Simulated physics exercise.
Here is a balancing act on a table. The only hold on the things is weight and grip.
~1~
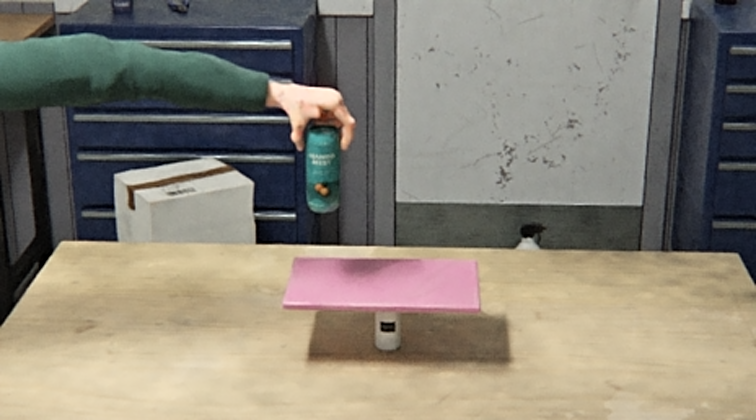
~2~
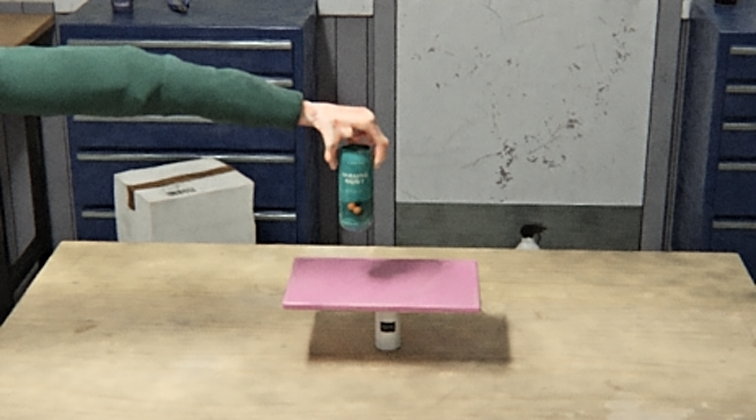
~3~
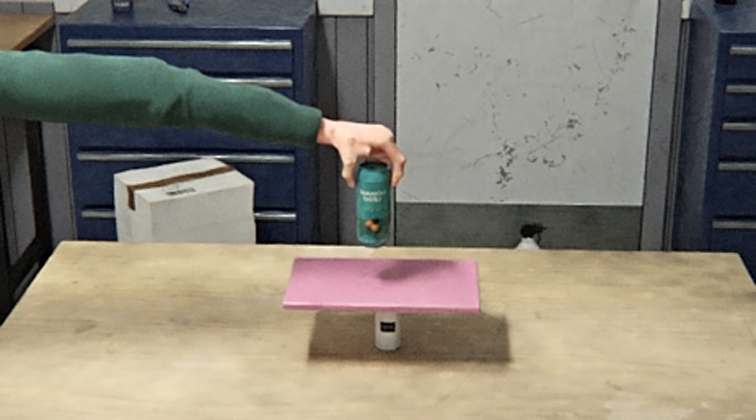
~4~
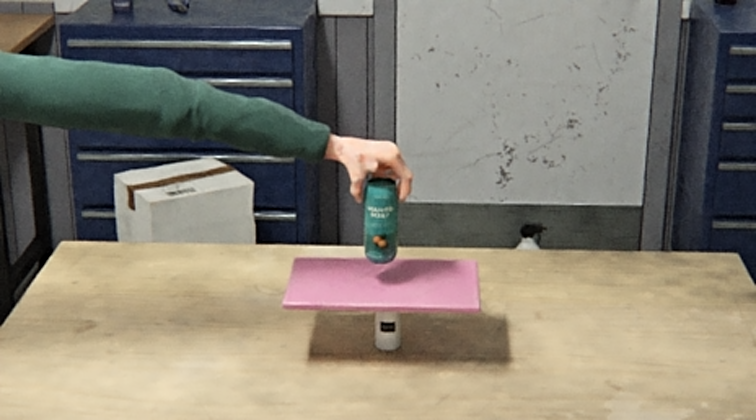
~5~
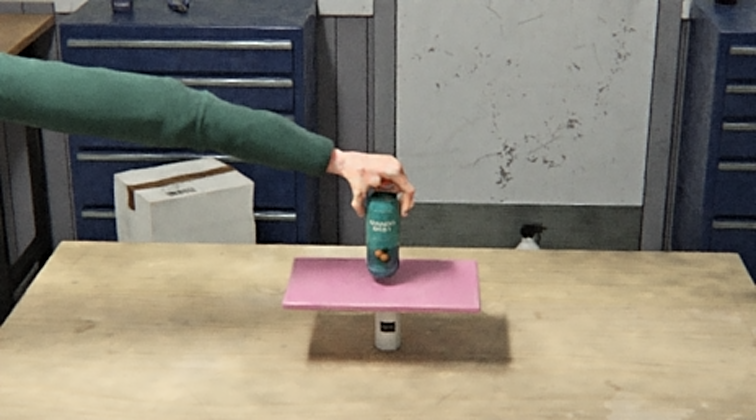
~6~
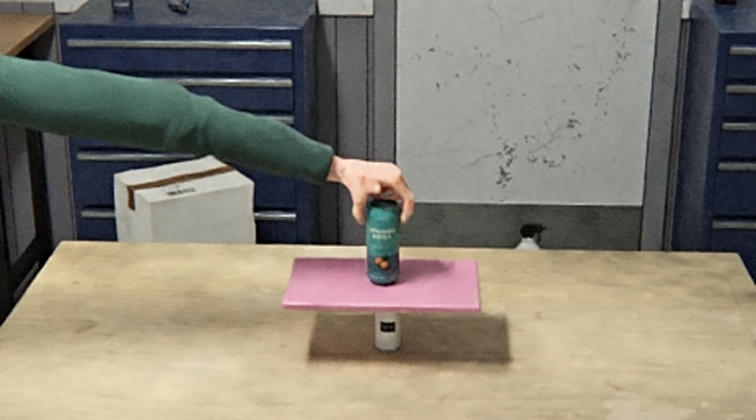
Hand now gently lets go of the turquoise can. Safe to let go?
Ends intact.
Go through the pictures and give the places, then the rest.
The first frame shows on its way; turquoise can (323, 169); pink lid (384, 284).
The second frame shows on its way; turquoise can (356, 188); pink lid (384, 284).
The third frame shows on its way; turquoise can (374, 205); pink lid (384, 284).
The fourth frame shows on its way; turquoise can (381, 221); pink lid (384, 284).
The fifth frame shows on its way; turquoise can (383, 235); pink lid (384, 284).
The sixth frame shows set down, still held; turquoise can (383, 242); pink lid (384, 284).
Then, 0.20 s past the last view, nothing moves.
Then, 0.40 s past the last view, turquoise can resting near (383, 243).
Finally, all 3 still in place. Final places as the last picture's camera would see them, turquoise can near (383, 243). The stack keeps its balance.
